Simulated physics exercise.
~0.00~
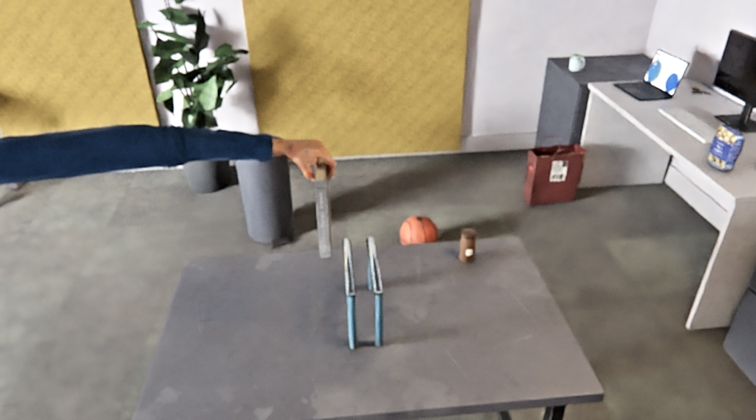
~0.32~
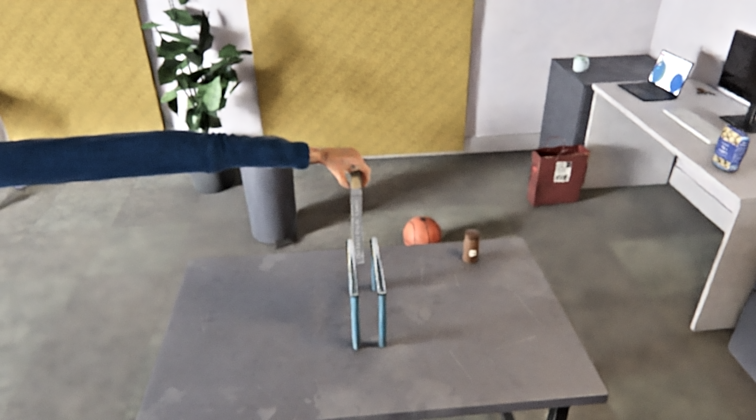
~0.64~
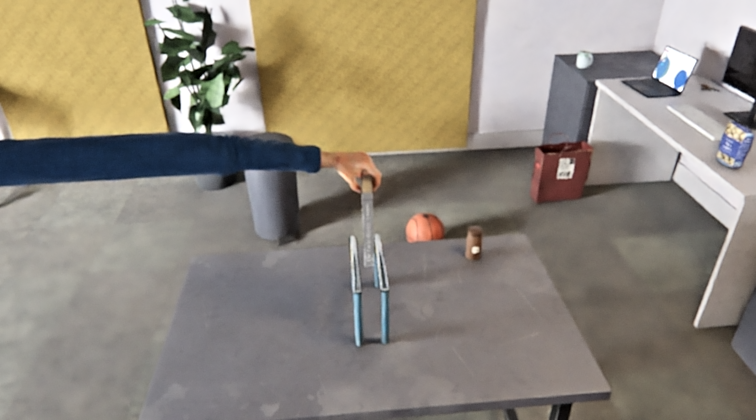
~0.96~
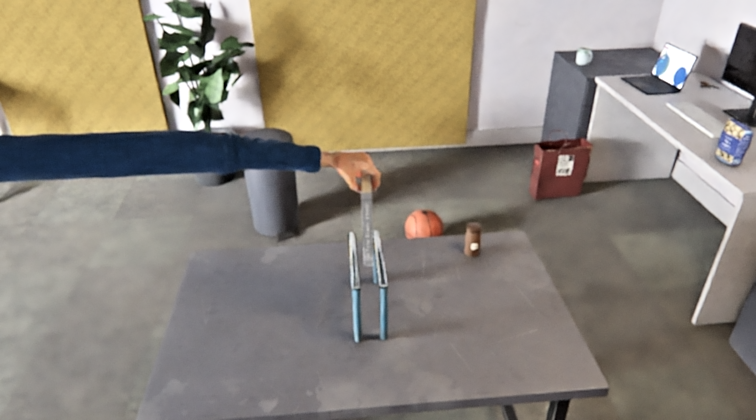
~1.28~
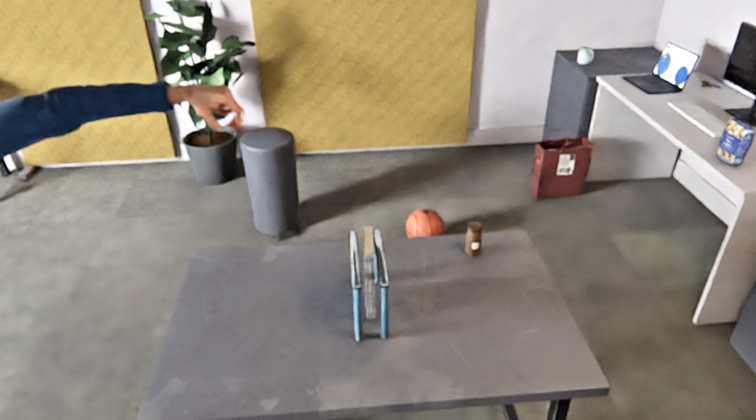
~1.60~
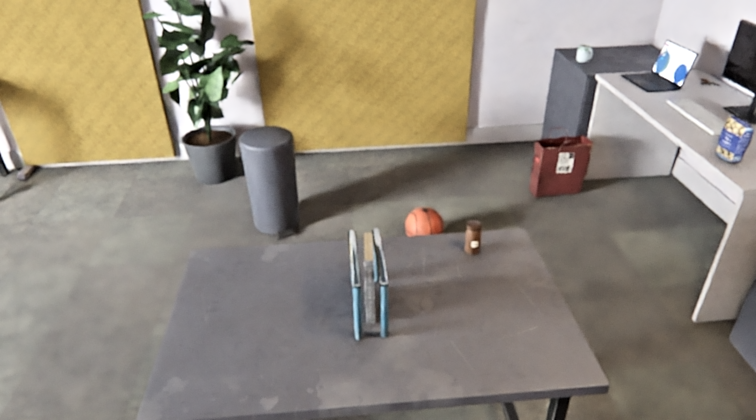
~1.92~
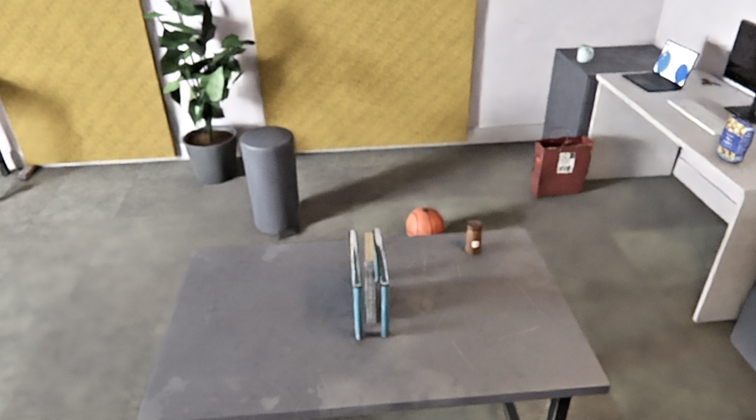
A hand held a thin grey book upright above a table, moved it right over the gap in a blue stand and let go, and the book dropped between the two sides to the tabletop while a brown shaker stayed put nearby.
